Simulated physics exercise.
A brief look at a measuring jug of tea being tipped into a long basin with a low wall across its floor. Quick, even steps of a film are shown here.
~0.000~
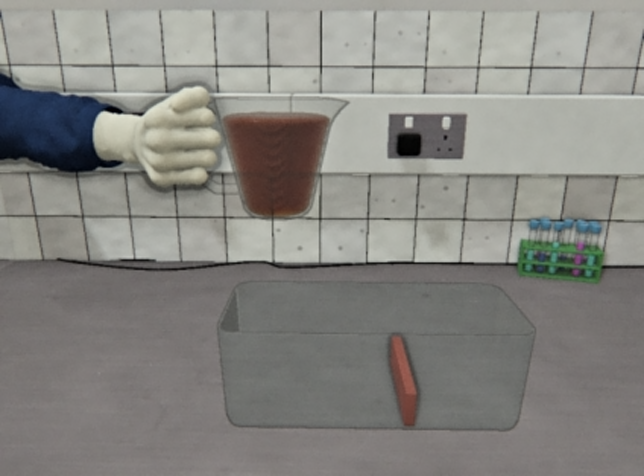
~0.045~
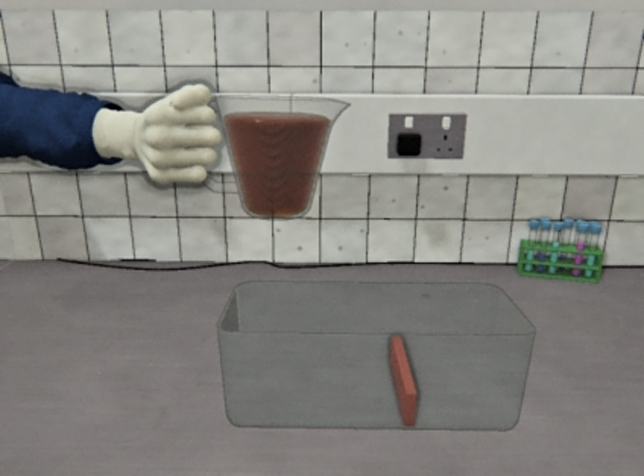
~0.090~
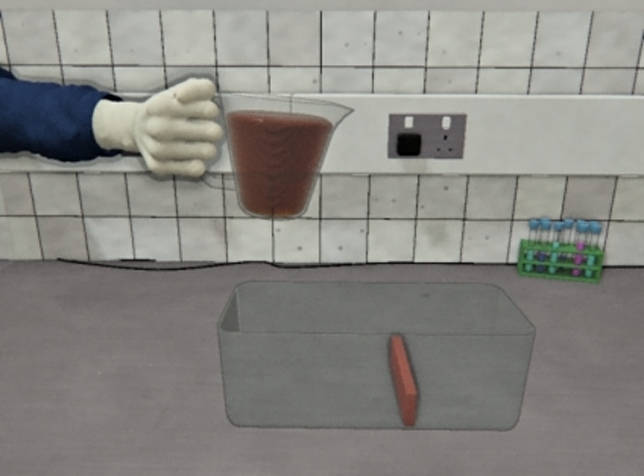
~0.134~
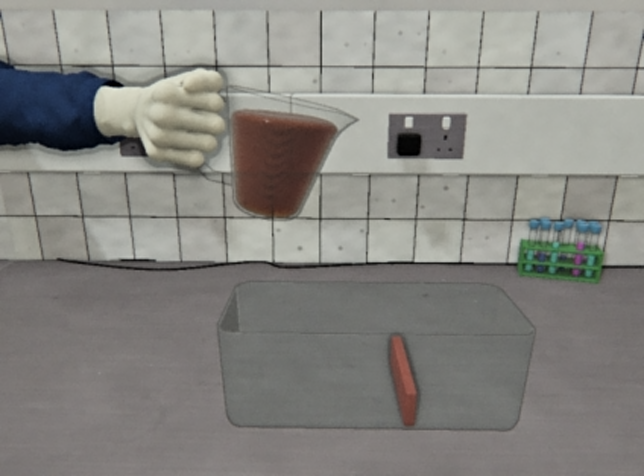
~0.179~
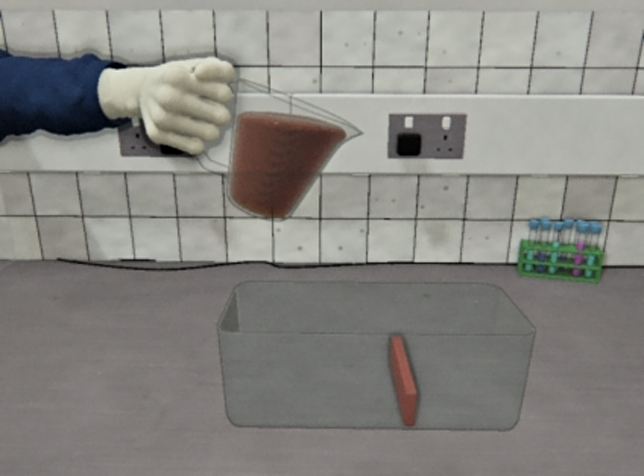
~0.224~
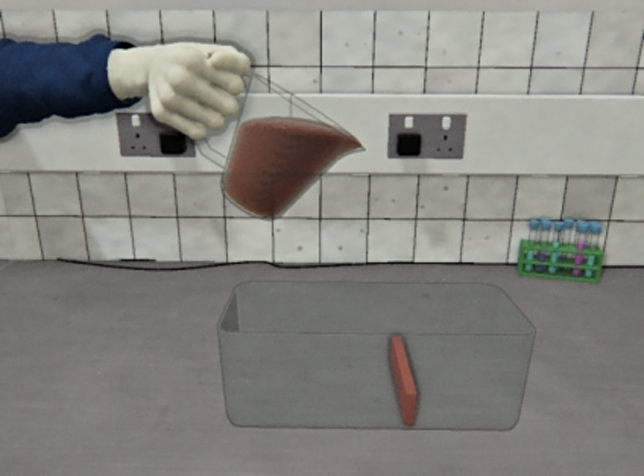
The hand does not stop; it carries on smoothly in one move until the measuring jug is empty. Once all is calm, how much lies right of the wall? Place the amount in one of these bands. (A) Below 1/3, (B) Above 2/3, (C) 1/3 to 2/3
Answer: C.
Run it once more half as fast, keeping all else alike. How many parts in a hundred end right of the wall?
Near 65 %.
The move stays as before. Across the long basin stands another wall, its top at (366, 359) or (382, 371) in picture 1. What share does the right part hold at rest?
Roughly 90 % and 80 %.
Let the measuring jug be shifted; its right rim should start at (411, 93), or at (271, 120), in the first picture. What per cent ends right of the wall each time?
It comes to 80 % the first time and 10 % the second.
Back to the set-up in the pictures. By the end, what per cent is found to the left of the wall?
Close to 55 percent.
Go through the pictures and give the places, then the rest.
It leans 0°; its right rim is at (350, 100); the tea meets the walls at (224, 116) and (332, 117); the long basin's rim runs from (228, 305) to (517, 309); the wall's top is at (403, 363), in the first frame.
It leans 1°; its right rim is at (351, 102); the tea meets the walls at (225, 115) and (332, 118), in the second frame.
It leans 6°; its right rim is at (355, 108); the tea meets the walls at (228, 113) and (334, 119), in the third frame.
It leans 12°; its right rim is at (360, 118); the tea meets the walls at (233, 111) and (340, 125), in the fourth frame.
It leans 21°; its right rim is at (364, 132); the tea meets the walls at (238, 114) and (349, 128), in the fifth frame.
It leans 32°; its right rim is at (367, 149); the tea meets the walls at (241, 124) and (362, 141); 1 per cent is over the edge, in the sixth frame.
A moment on, the measuring jug is tipped on its side and 46 per cent is still to pour, 1 is left of the wall and 17 right of it.
Next, the measuring jug is tipped on its side and 10 per cent is still to pour, 34 is left of the wall and 37 right of it.
Then the measuring jug is tipped on its side and 1 per cent is still to pour, 50 is left of the wall and 44 right of it.
Later the measuring jug is tipped on its side and 0 per cent is still to pour, 53 is left of the wall and 44 right of it.
At rest 53 per cent lies left of the wall, 44 right of it and 3 outside.
